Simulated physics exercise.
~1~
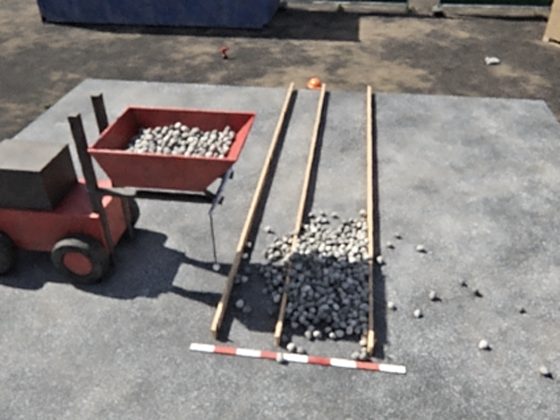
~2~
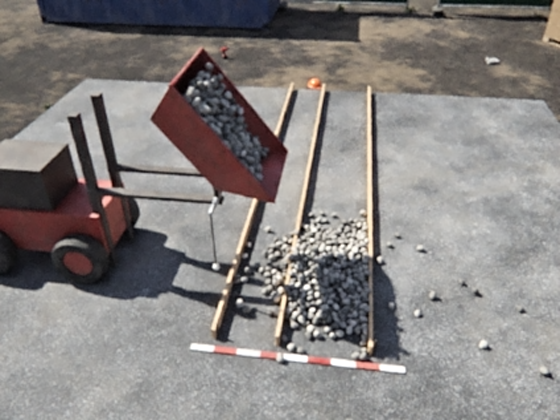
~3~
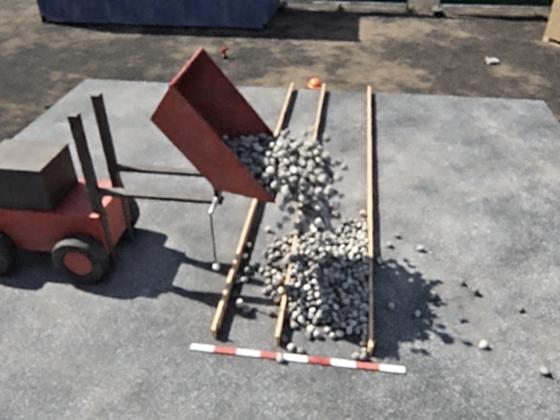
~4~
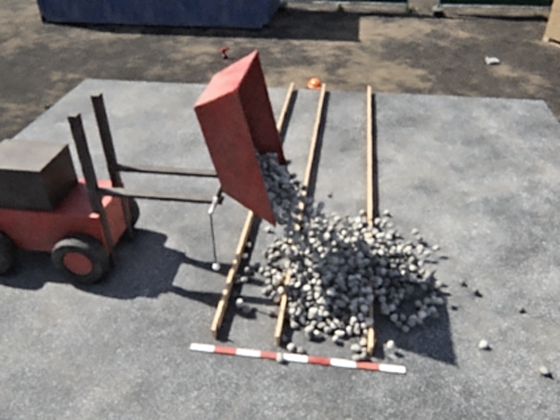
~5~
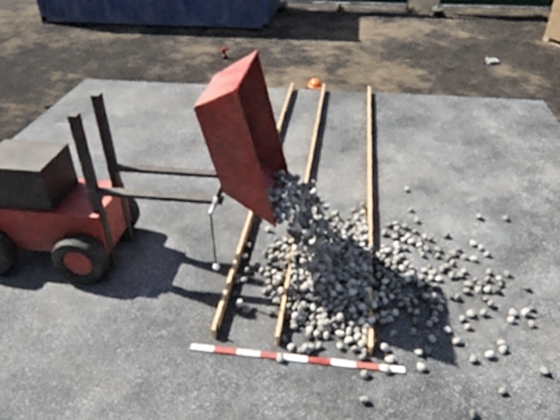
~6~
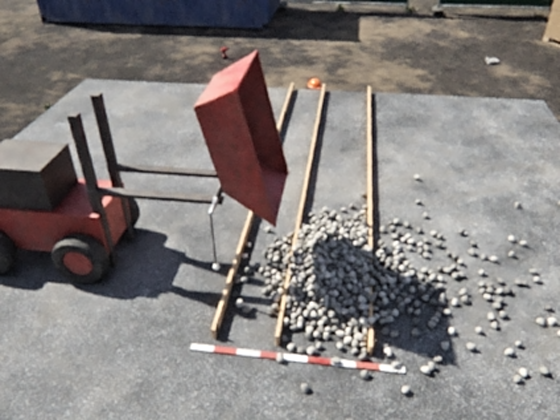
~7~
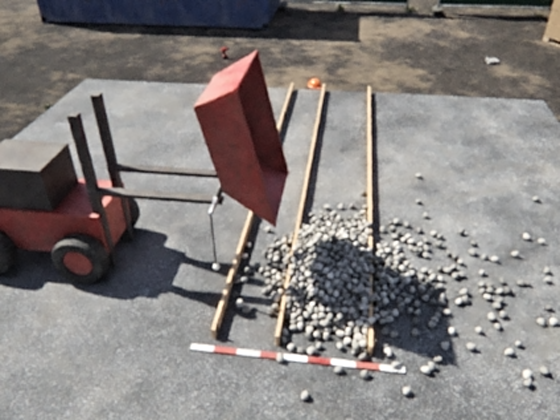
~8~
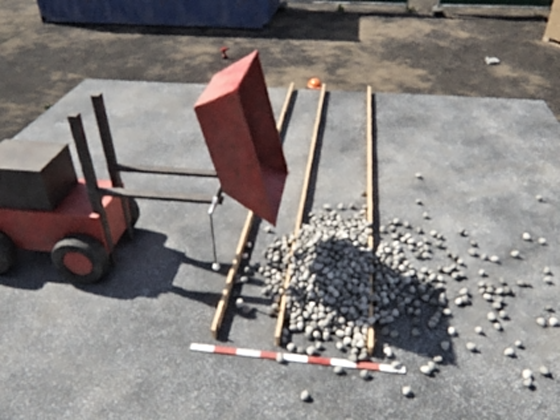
Red skip on a forklift tipping steeply to the right, pouring grey stones onto an earlier pile, some scattering beyond the last plank.
